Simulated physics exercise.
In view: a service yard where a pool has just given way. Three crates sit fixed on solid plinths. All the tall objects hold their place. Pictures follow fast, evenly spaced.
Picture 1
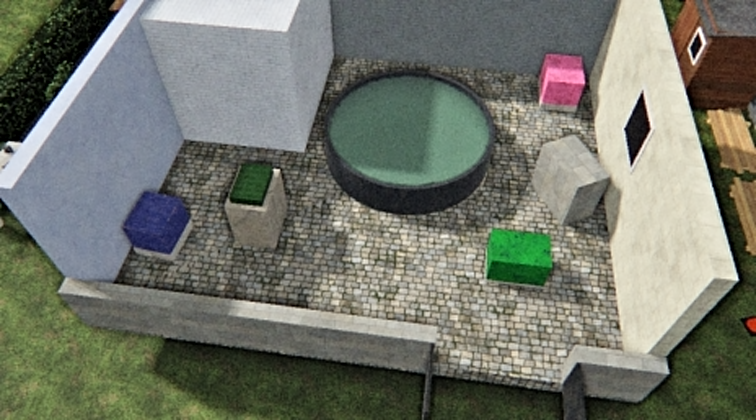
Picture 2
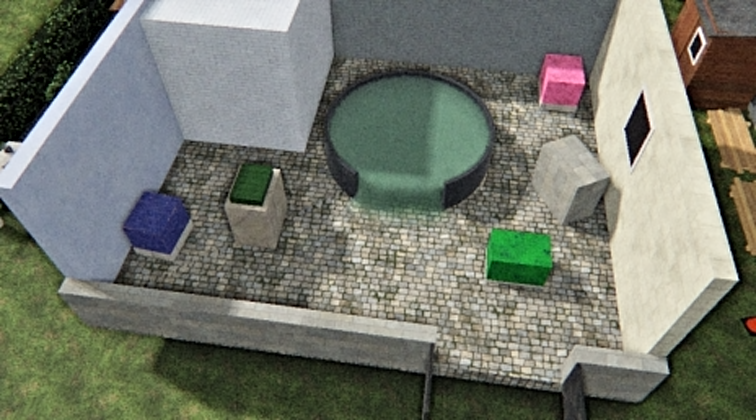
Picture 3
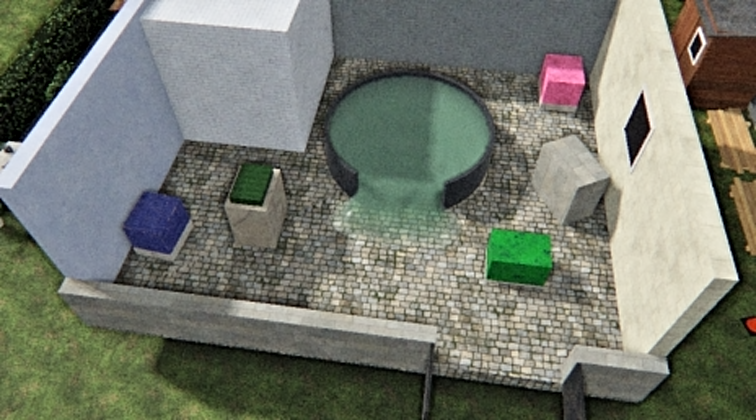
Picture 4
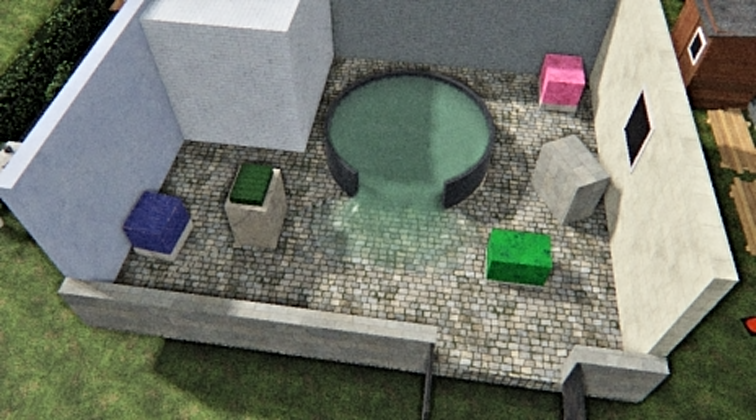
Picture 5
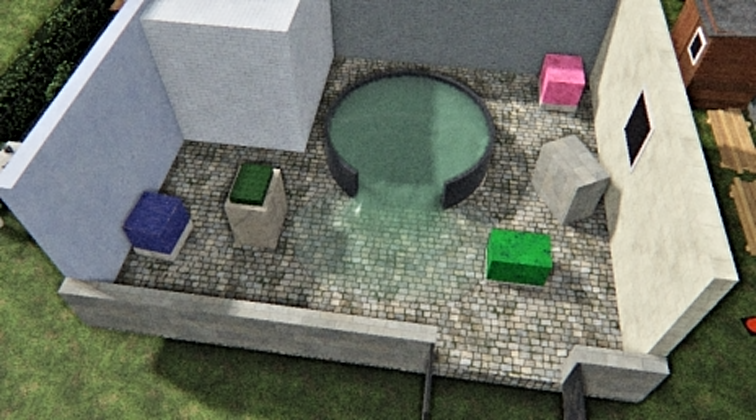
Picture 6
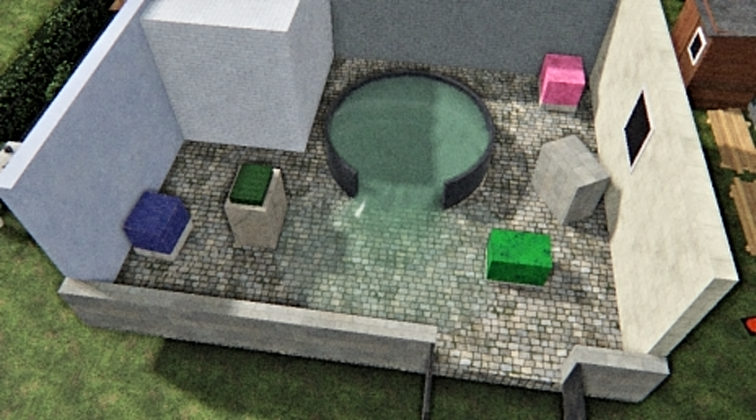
Round pool in a walled, paved yard opening at its front side, green water pouring out and spreading forward between coloured blocks.
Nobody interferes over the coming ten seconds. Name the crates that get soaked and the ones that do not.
The pink crate does not get soaked; the blue crate gets soaked; the green crate gets soaked.
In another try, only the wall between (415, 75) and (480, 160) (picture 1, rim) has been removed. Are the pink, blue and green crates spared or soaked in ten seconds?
Result: Pink is swamped; blue is not reached; green is swamped.
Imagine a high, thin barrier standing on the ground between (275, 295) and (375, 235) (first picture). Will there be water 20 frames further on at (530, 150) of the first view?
My call: Spared.
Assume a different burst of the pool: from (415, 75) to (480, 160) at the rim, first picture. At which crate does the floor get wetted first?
The pink-painted one.
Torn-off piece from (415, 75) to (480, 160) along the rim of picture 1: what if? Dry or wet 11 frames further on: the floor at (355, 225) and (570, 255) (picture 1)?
Going in the order you asked, the first is never reached and the second is drenched.
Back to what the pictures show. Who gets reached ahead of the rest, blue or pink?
It's the blue one.
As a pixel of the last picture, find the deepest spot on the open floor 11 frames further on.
I'd point to (365, 328).
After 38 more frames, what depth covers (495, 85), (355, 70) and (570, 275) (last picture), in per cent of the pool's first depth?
The three come to some 0, 0 and 6 per cent respectively.
A moment on, water covers 30 % of the floor; the pink crate not reached, the blue crate not reached, the green crate water round its plinth.
Next, water covers 35 % of the floor; the pink crate not reached, the blue crate not reached, the green crate water round its plinth.
Then, water covers 45 % of the floor; the pink crate not reached, the blue crate water round its plinth, the green crate water round its plinth.
Later, water covers 70 % of the floor; the pink crate not reached, the blue crate water round its plinth, the green crate water round its plinth.
In the end, water covers 90 % of the floor; the pink crate stayed above the water, the blue crate was topped, the green crate was topped.
